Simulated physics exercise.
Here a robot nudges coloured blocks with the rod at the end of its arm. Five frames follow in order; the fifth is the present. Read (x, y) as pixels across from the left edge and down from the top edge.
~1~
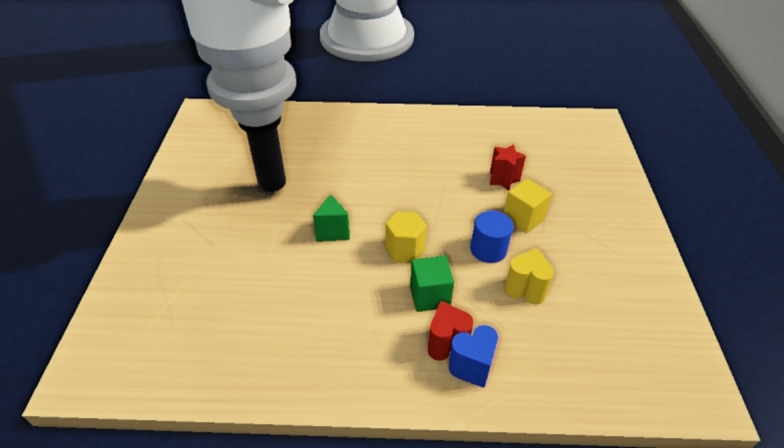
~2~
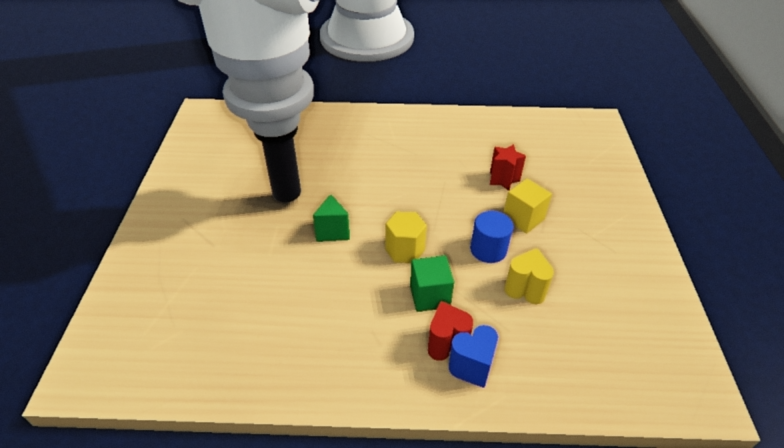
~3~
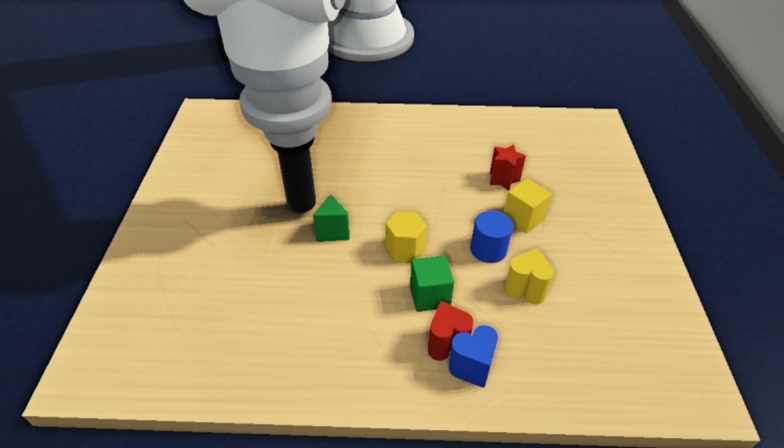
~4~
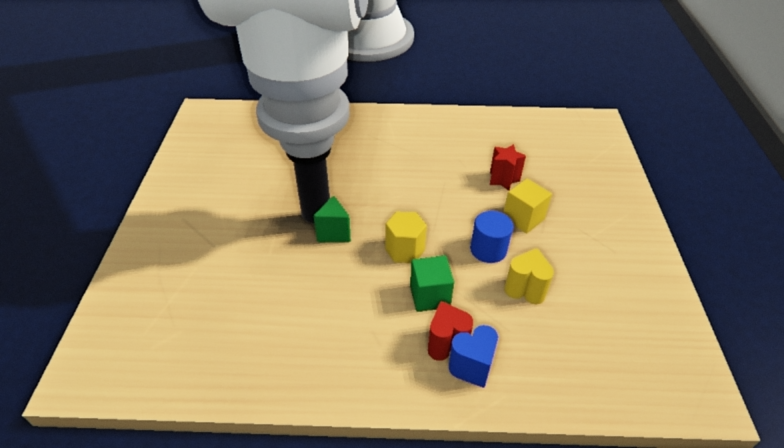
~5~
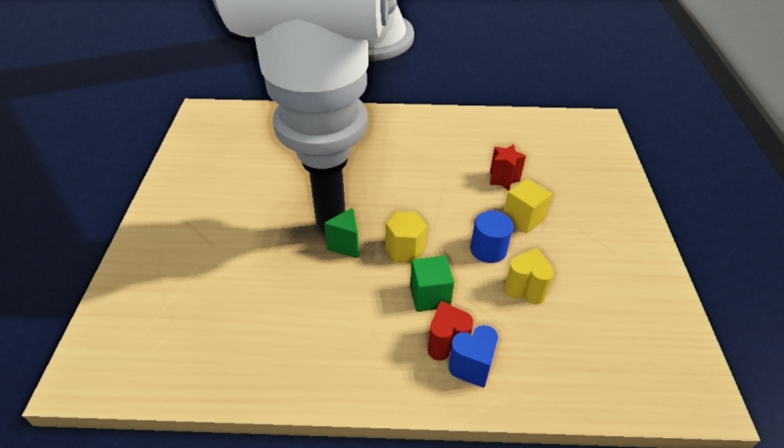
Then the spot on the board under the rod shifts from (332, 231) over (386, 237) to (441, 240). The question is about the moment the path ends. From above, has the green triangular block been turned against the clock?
It seems not.
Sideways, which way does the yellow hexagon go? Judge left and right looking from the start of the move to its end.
It slides rightward.
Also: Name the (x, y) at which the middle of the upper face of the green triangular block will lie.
Top centre: (361, 229).
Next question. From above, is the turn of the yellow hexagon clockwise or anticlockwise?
Rotates clockwise.
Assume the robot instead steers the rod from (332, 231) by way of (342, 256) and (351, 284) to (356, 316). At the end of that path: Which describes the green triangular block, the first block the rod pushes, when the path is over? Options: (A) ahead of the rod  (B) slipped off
Letter B.
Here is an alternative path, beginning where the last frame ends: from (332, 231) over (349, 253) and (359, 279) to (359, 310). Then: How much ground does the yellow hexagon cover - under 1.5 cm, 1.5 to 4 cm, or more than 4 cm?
Moves under 1.5 cm.
On the path given first. One third of the way, rod (368, 229); green triangular block (361, 229), turned 45° clockwise.
Two thirds of the way, rod (405, 232); green triangular block (361, 229), turned 45° clockwise; yellow hexagon (430, 231), turned 30° clockwise.
At the end, rod (442, 233); green triangular block (361, 229), turned 45° clockwise; yellow hexagon (453, 241), turned 80° clockwise; blue circular block in place.
